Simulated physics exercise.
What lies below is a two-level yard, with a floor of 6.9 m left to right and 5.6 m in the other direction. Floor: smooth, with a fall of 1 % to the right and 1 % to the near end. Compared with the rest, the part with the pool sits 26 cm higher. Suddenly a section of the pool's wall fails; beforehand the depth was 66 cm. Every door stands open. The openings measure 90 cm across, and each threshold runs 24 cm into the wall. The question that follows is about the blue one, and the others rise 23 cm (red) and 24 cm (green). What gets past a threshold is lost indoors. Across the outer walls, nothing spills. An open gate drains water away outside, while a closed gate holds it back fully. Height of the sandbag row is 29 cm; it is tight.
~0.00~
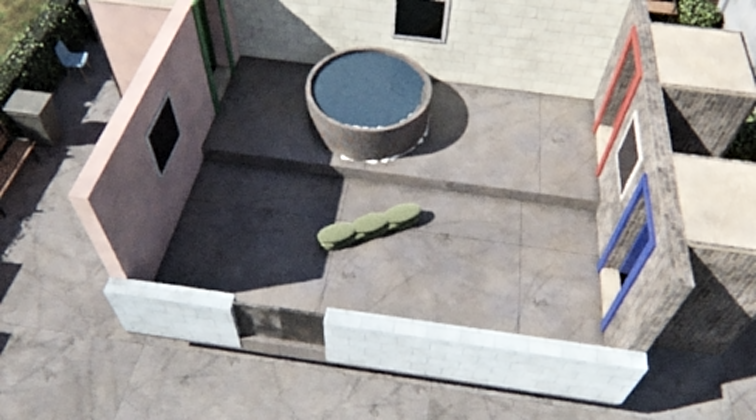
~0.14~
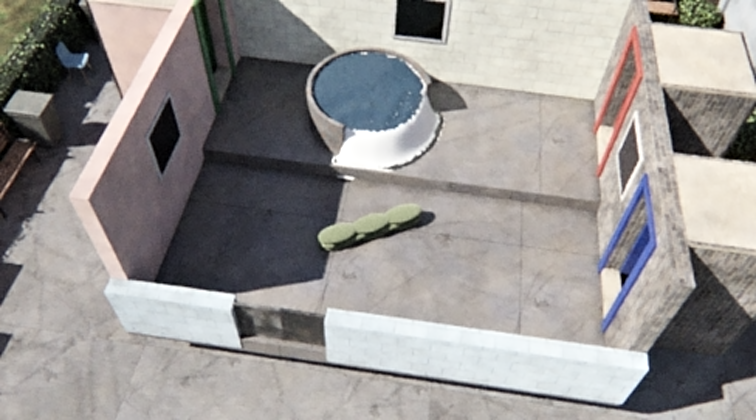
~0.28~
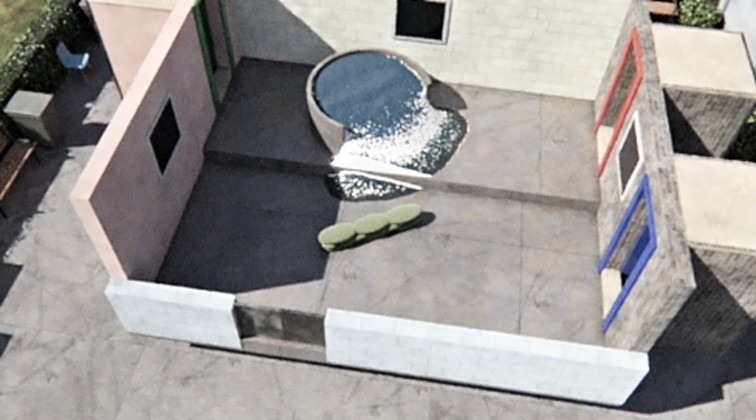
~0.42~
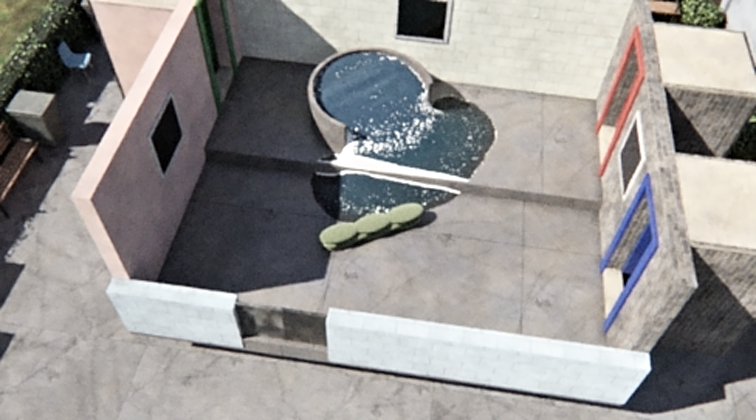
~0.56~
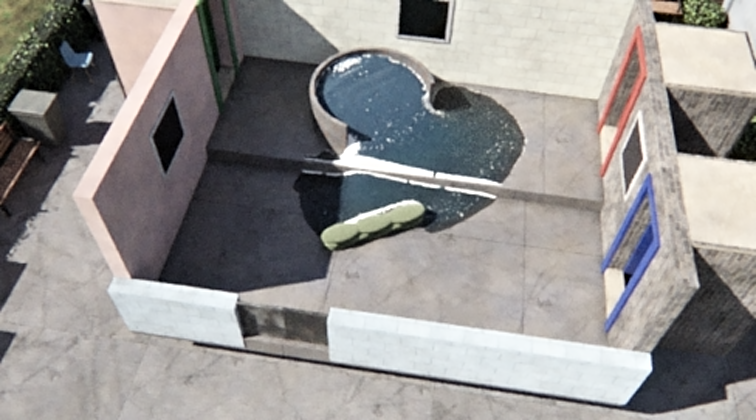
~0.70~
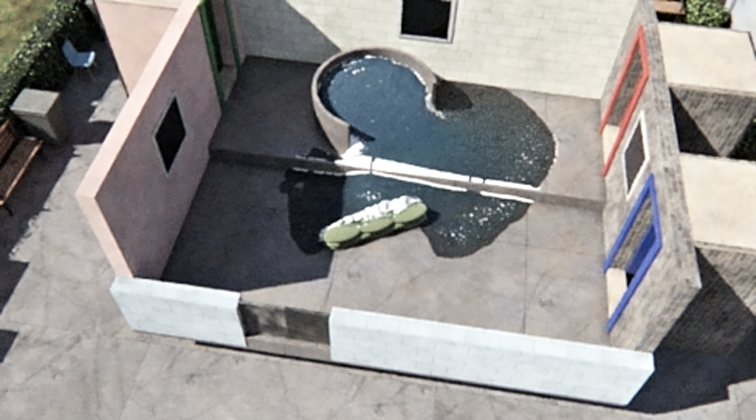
Water bursts from the round pool, pours over the step and spreads around the green sandbags.
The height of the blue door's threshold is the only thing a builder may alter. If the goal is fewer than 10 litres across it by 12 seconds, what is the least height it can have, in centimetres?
The least height is roughly 22 cm.
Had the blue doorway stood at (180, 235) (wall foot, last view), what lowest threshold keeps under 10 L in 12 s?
Roughly 10.0 cm.
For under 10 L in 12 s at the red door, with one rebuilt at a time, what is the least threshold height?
The red door needs around 13.0 cm.
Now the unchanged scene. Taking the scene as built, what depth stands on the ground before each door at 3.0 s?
In cm: Blue 21, red 10, green 0.
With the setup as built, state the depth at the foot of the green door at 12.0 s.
Depth: Near 0.0 cm.
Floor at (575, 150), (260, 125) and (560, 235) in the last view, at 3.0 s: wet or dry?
Well, in sequence they're soaked, bone-dry and soaked.
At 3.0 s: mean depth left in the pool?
On average, around 11 cm.
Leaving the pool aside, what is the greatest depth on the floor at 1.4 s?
Max depth: About 40 cm.
After 1.4 s water covers 50 % of the floor, deepest (40 cm) near (396, 216); 5 cm at the blue door, 0 litres in over its 17 cm threshold.
After 3.0 s water covers 65 % of the floor, deepest (38 cm) near (610, 378); 21 cm at the blue door, 24 litres in over its 17 cm threshold.
After 12.0 s water covers 70 % of the floor, deepest (16 cm) near (610, 378); 13 cm at the blue door, 37 litres in over its 17 cm threshold.
At the blue door as built, the water arrived by 1.4 s and peaked near 28 cm at 2.2 s.
Run again over the same 12 s with other heights there, 25 litres in over 19 cm, 4 litres over 25.5 cm. The limit of 10 litres is kept from about 22 cm up.
